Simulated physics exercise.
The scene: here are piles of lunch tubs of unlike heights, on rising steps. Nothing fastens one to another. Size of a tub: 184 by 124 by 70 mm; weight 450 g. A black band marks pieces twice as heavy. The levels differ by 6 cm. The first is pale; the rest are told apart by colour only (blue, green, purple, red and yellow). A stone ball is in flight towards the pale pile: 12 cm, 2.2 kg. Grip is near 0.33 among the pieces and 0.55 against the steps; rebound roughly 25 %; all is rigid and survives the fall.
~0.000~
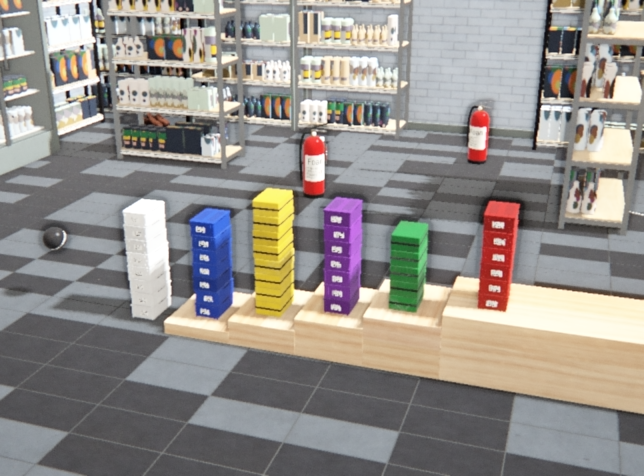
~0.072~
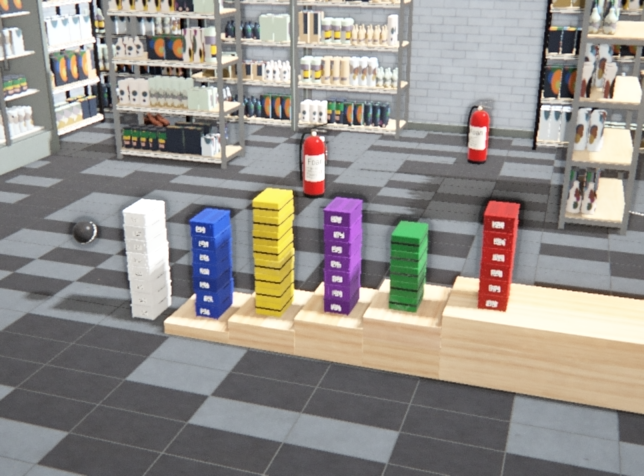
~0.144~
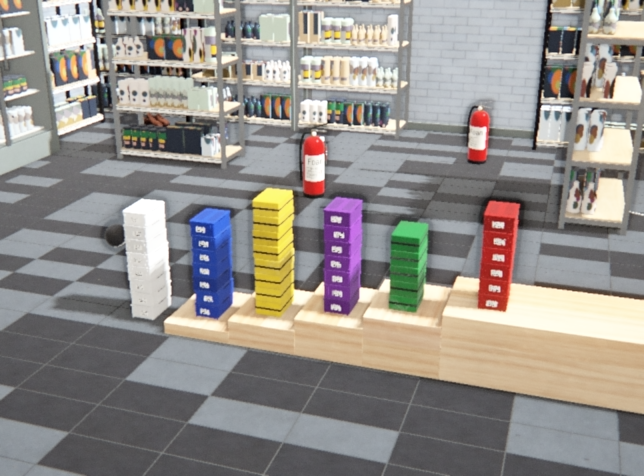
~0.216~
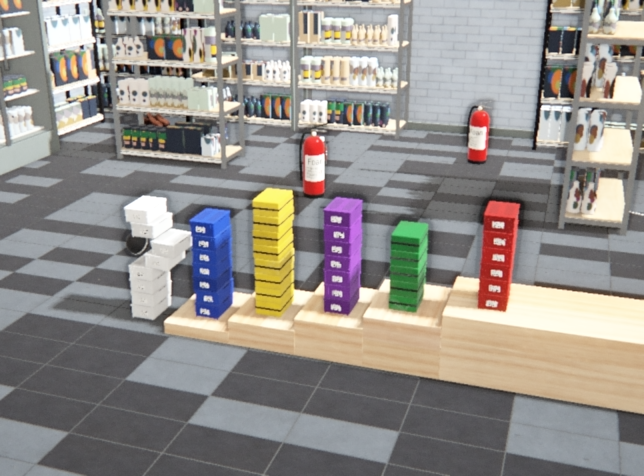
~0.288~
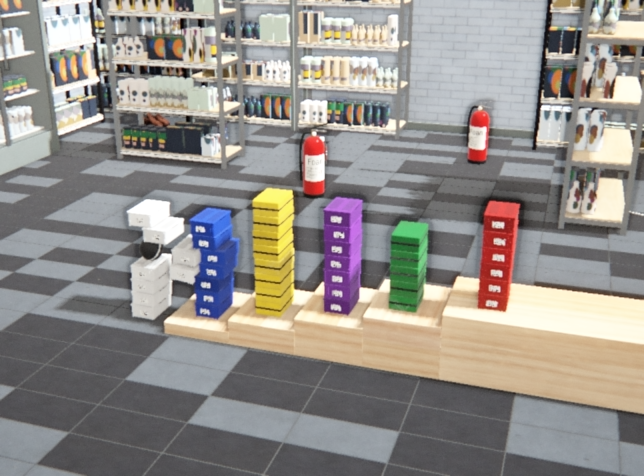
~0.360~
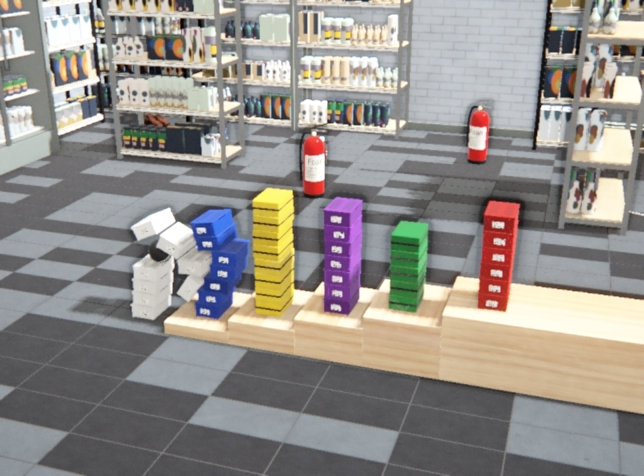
A white stack is struck by a dark ball from the left, scattering tubs against the blue stack.
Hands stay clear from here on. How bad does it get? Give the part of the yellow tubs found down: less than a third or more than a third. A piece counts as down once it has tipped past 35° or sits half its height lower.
The part is less than a third.
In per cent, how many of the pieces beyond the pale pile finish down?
Near 10 per cent.
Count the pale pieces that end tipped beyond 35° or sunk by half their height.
4 of them.
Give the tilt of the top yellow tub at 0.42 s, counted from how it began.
Some 0°.
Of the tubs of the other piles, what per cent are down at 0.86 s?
By then 10 per cent.
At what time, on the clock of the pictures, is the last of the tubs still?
Near 1.5 s.
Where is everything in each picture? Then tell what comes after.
In the first frame (each place is the centre of the face we see best), ball (55, 239) 44 cm from contact, 2.8 m/s; top yellow tub (266, 209); top purple tub (337, 219); the others all in place.
Ball (85, 233) 25 cm from contact, 2.6 m/s; top yellow tub (266, 209), in the second frame.
Ball (117, 236) 7 cm from contact, 2.6 m/s; top yellow tub (266, 209), in the third frame.
Ball (138, 243) after contact, 1.3 m/s; top yellow tub (266, 209); the others all in place, in the fourth frame.
Ball (151, 249) after contact, 0.8 m/s; top yellow tub (266, 209); 3 have shifted, in the fifth frame.
Ball (161, 251) after contact, 0.6 m/s; top yellow tub (266, 209); top blue tub (203, 230) tilted 10°; 6 have shifted, in the sixth frame.
By 0.42 s, 4 of the pale pile down; none of the 8 yellow tubs down (0 of 33 in all colours); top yellow tub unmoved; top blue tub tilted 29°.
By 0.50 s, 4 of the pale pile down; none of the 8 yellow tubs down (2 of 33 in all colours); top yellow tub unmoved; top blue tub tilted 61°, 8 cm lower.
By 0.86 s, 4 of the pale pile down; none of the 8 yellow tubs down (4 of 33 in all colours); top yellow tub moved 8 mm; top blue tub on its side.
When it is over (1.7 s), 4 of the pale pile down; none of the 8 yellow tubs down (4 of 33 in all colours); top yellow tub moved 9 mm; top blue tub on its side. That is 0 per cent. In pixels of the last frame, middles, top yellow tub near (275, 203), top blue tub near (218, 257).
